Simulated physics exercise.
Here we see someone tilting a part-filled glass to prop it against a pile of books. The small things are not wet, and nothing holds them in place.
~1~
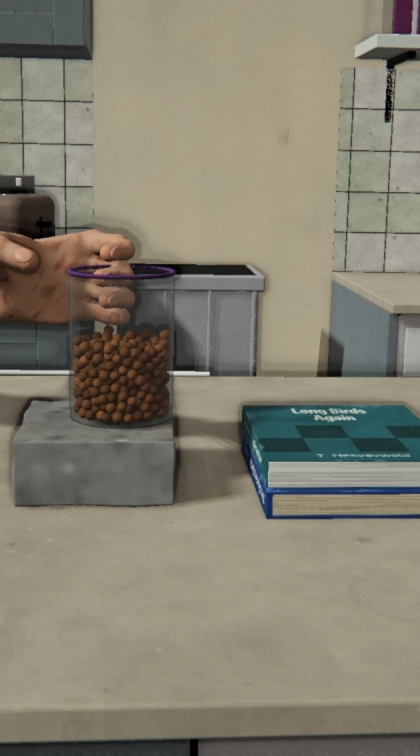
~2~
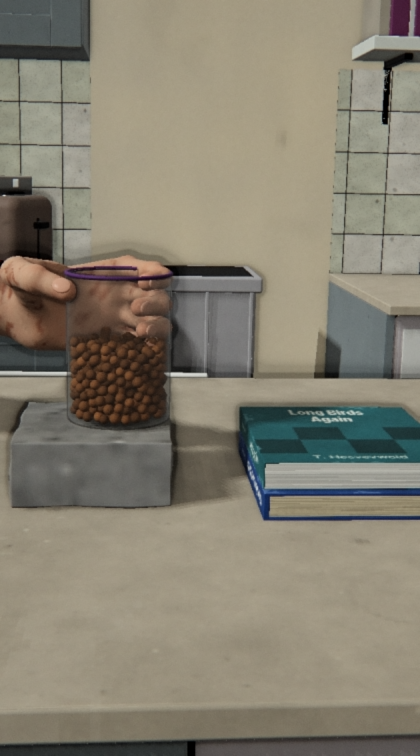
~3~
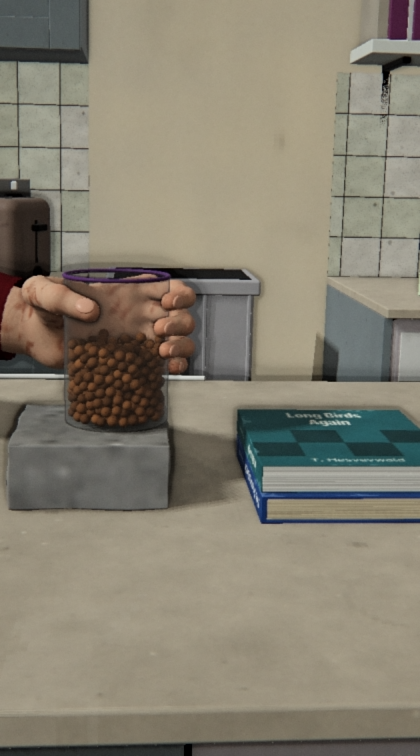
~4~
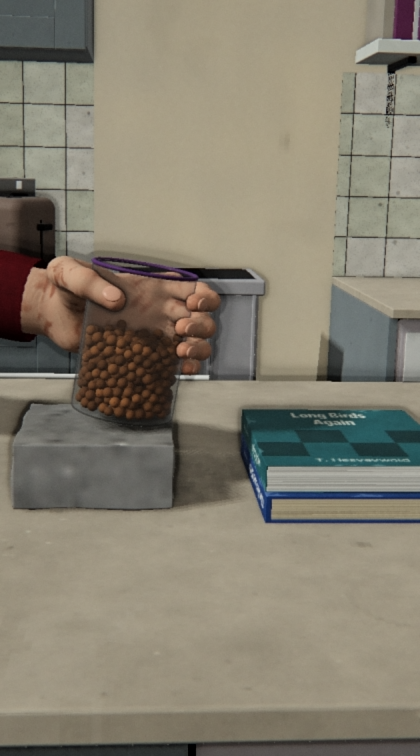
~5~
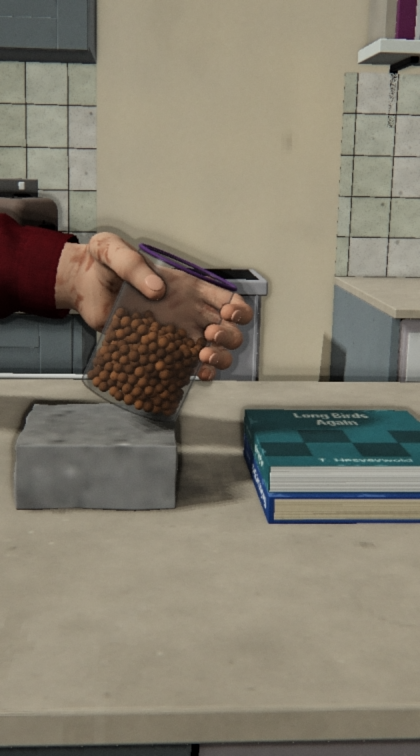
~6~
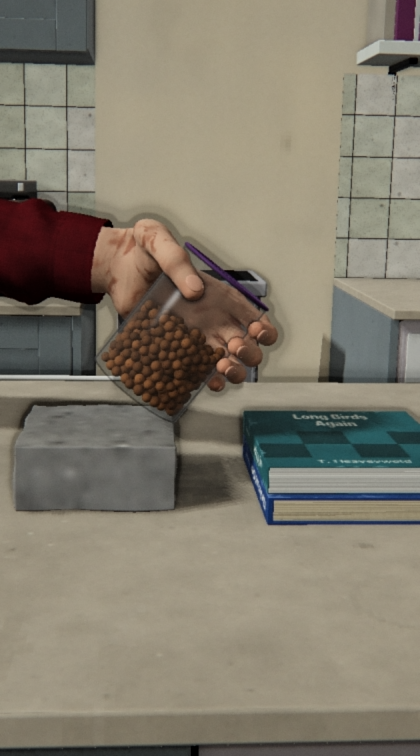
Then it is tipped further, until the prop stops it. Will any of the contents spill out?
Yes.
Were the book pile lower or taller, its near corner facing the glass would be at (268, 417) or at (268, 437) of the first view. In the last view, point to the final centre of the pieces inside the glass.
(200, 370), then (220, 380).
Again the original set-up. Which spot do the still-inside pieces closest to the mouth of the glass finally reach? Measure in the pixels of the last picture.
Around (325, 420).
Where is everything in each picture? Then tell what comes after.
In the first frame, glass at (122, 344), half full of cereal balls; book pile at (343, 442), its top below the glass's foot.
In the second frame, glass at (119, 345), upright; rim at (170, 274); top of the contents at (121, 347).
In the third frame, glass at (117, 348), upright; rim at (168, 276); book pile at (338, 447).
In the fourth frame, glass at (134, 340), leaning 9°; rim at (196, 278); top of the contents at (121, 341).
In the fifth frame, glass at (159, 333), leaning 23°; rim at (235, 288); book pile at (345, 447).
In the sixth frame, glass at (181, 333), leaning 38°; rim at (266, 308); book pile at (344, 448), its top below the glass's foot.
Then, 0.46 s after the last picture, the glass leans 61°; everything is still inside.
Then, 0.95 s after the last picture, the glass leans 85°; everything is still inside.
Then, 1.53 s after the last picture, the glass rests on the book pile at 99°; a small part of the cereal balls out of it.
At rest, the glass rests on the book pile at 99°; a small part of the cereal balls out of it.
